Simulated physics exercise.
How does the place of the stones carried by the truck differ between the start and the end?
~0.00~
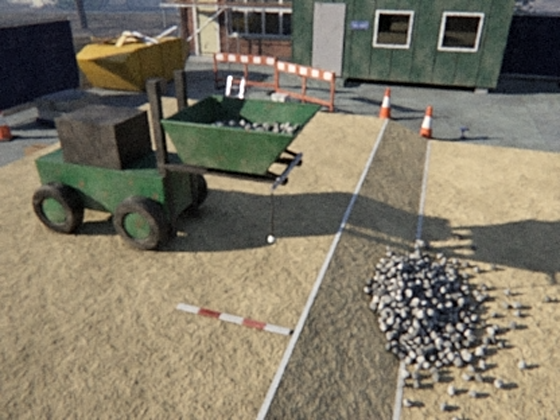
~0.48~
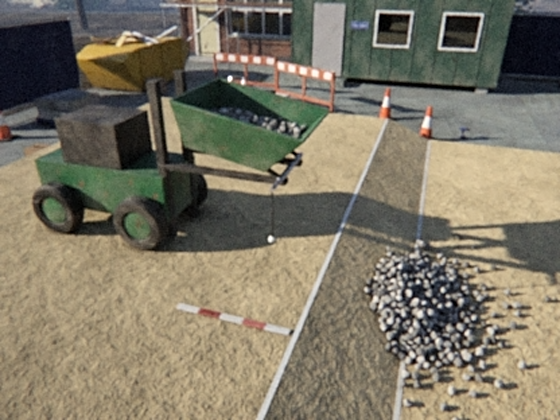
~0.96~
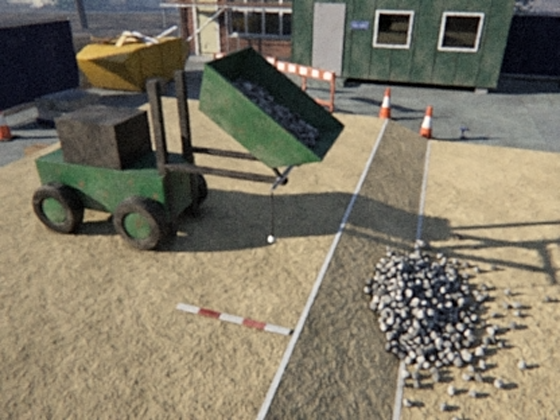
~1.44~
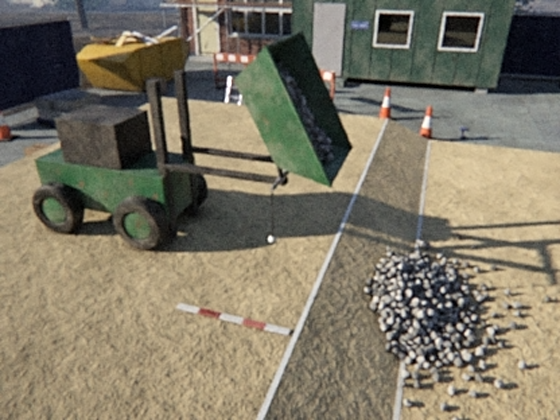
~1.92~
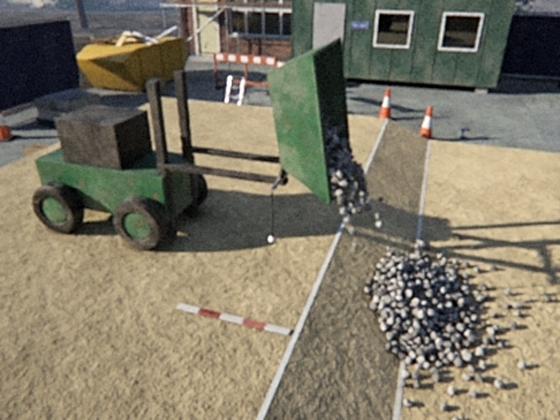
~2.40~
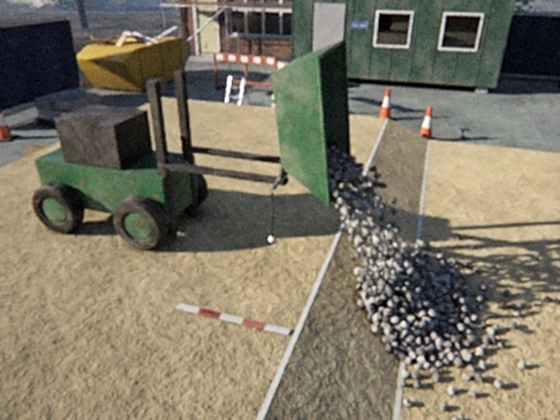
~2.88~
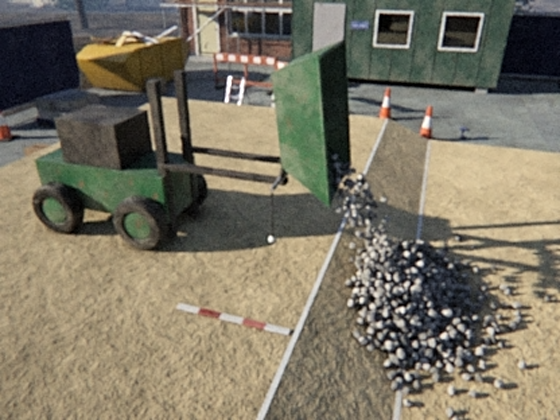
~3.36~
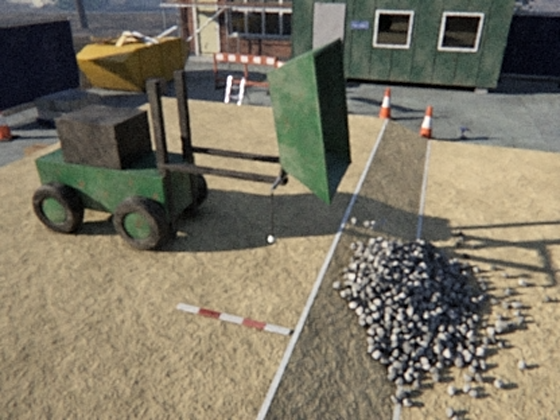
At the start they were up in the green skip, and at the end they lay lower down and further right, on and around the heap on the ground.
